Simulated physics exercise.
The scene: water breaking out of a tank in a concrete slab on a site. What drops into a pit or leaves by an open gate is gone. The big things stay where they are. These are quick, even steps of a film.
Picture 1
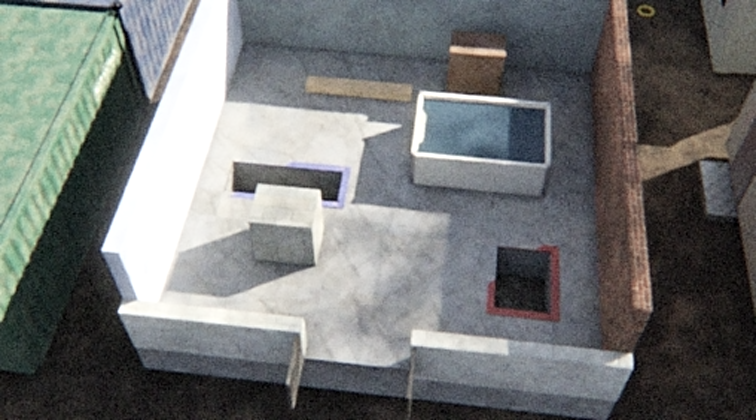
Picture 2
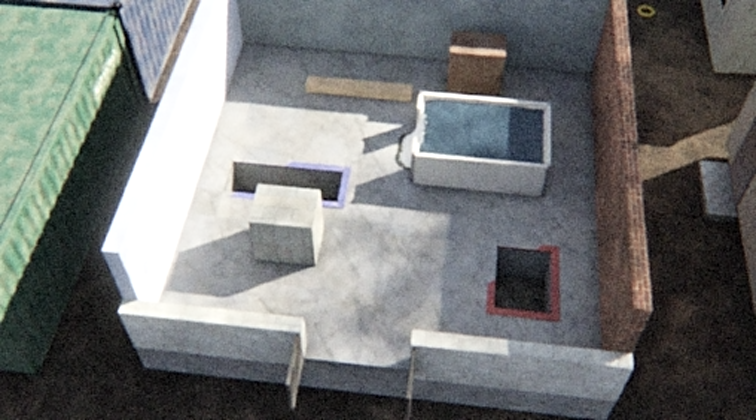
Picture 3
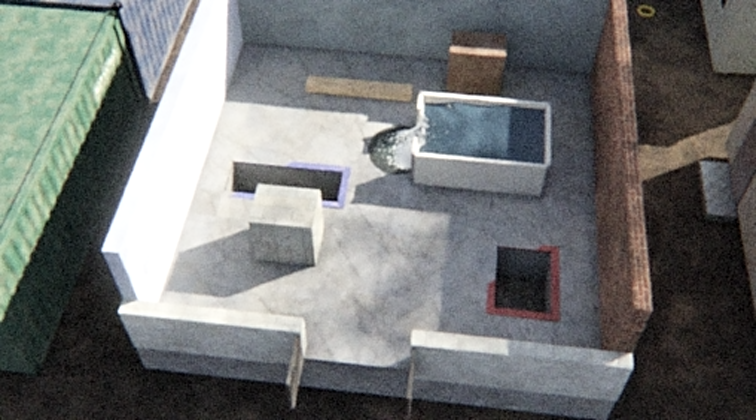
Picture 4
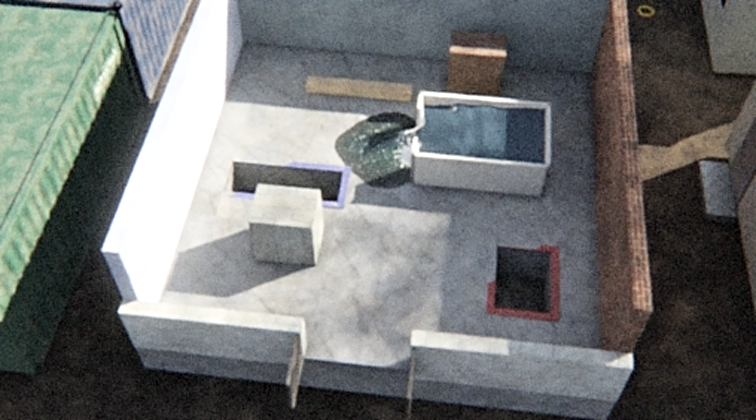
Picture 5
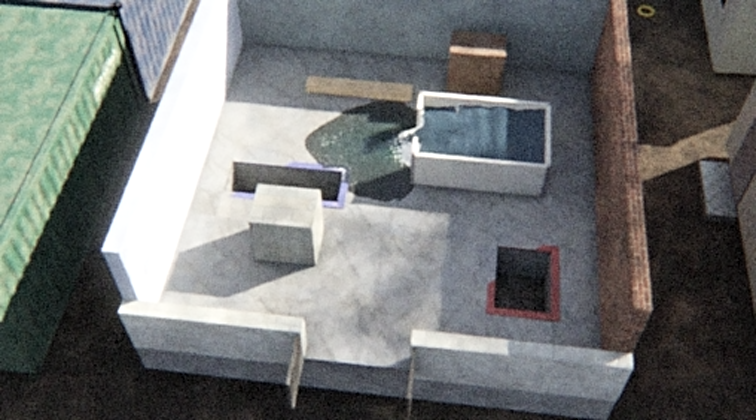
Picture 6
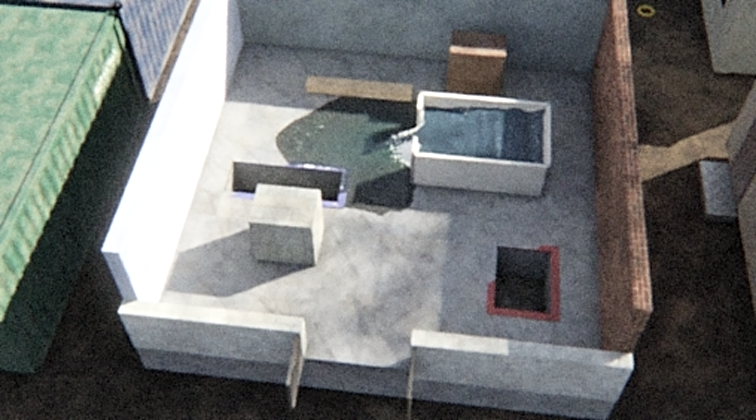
At the start, a white open tank of still water stands on a walled concrete slab with a block and two pits. Water then bursts from the tank's left side onto the floor. The dark puddle spreads steadily leftward and widens, reaching the purple-edged pit while the tank's surface ripples.
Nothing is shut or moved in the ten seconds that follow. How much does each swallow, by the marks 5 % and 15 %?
In the end: The gate takes less than 5 %; the red pit takes less than 5 %; the blue pit takes more than 15 %.
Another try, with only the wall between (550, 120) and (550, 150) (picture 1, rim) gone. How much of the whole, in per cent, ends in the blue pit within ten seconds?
Per cent: Blue 4.
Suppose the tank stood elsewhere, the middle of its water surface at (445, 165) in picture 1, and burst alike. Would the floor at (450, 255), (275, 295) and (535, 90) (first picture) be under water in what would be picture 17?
One after the other: No water, clear, free of water.
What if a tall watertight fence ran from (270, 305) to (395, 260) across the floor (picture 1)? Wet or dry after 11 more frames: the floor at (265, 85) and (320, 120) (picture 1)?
In that order: Under water, flooded.
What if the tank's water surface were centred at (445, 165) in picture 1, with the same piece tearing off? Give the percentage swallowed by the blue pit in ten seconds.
Per cent: Blue 55.
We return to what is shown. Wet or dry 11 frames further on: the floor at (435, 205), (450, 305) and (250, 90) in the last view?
In turn: Not flooded, clear, covered.
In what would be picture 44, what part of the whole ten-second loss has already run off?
Close to 70 %.
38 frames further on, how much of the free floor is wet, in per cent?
About 45 per cent.
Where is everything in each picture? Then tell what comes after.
The open tank at (482, 132) is whole and still, in the first picture.
Water pours out at (418, 143) and has run to (405, 165), in the second picture.
Water pours out at (418, 144) and has run to (373, 152), in the third picture.
The front is at (340, 149), out from the gap at (418, 144), in the fourth picture.
The front is at (311, 146), out from the gap at (418, 143), in the fifth picture.
The front is at (282, 141), out from the gap at (418, 143), in the sixth picture.
A moment on, water covers 20 % of the floor; the gate 0 %, the red pit 0 %, the blue pit 4 %.
Next, water covers 25 % of the floor; the gate 0 %, the red pit 0 %, the blue pit 9 %.
Then, water covers 30 % of the floor; the gate 0 %, the red pit 0 %, the blue pit 15 %.
Later, water covers 45 % of the floor; the gate 0 %, the red pit 0 %, the blue pit 27 %.
In the end, water covers 65 % of the floor; the gate 1 %, the red pit 0 %, the blue pit 38 %.
